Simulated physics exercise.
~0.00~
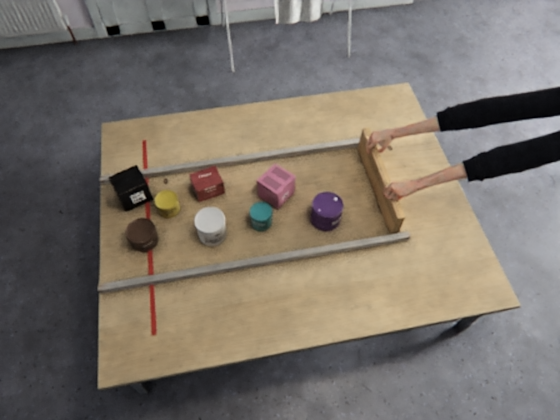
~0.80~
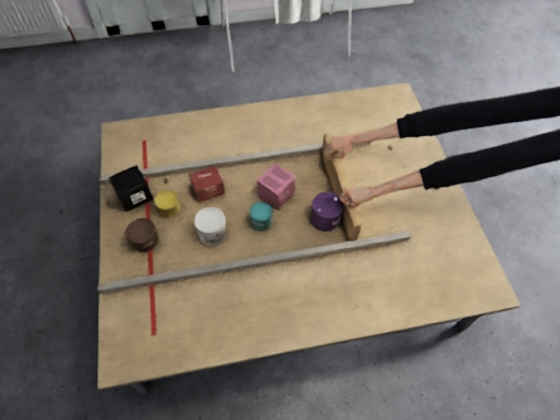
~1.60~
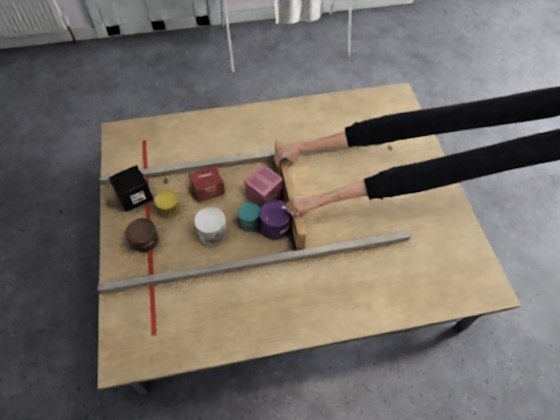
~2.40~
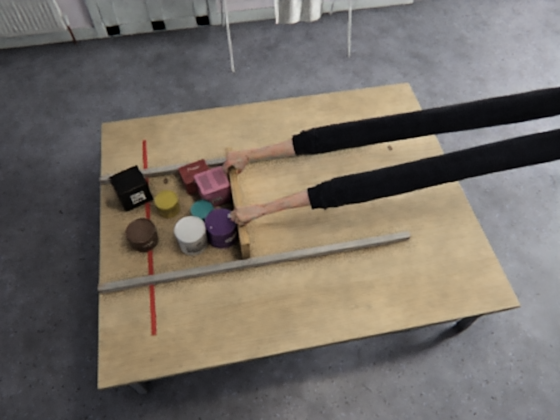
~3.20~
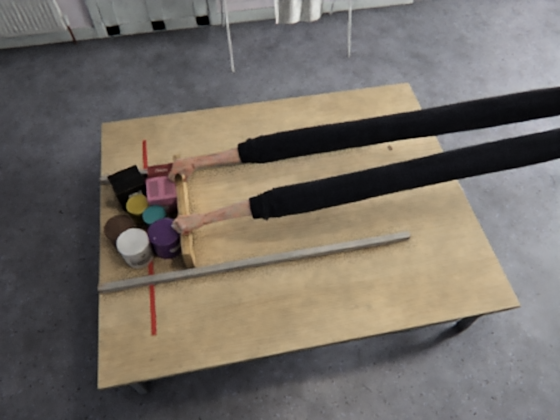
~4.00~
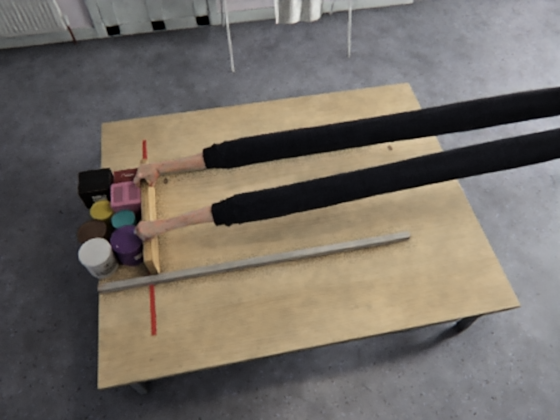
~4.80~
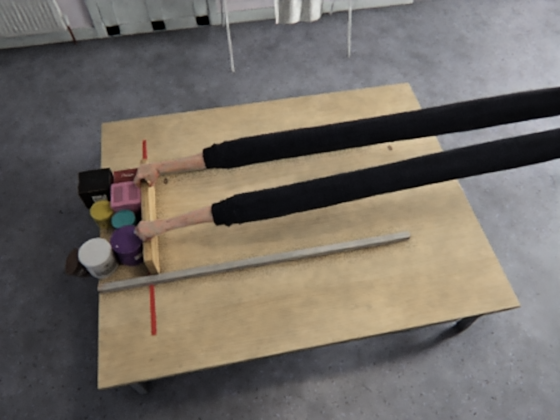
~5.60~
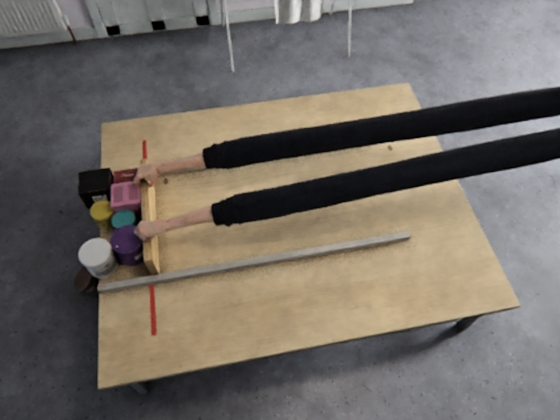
Two hands push a plank left, crowding containers at the table's edge as a brown one falls.
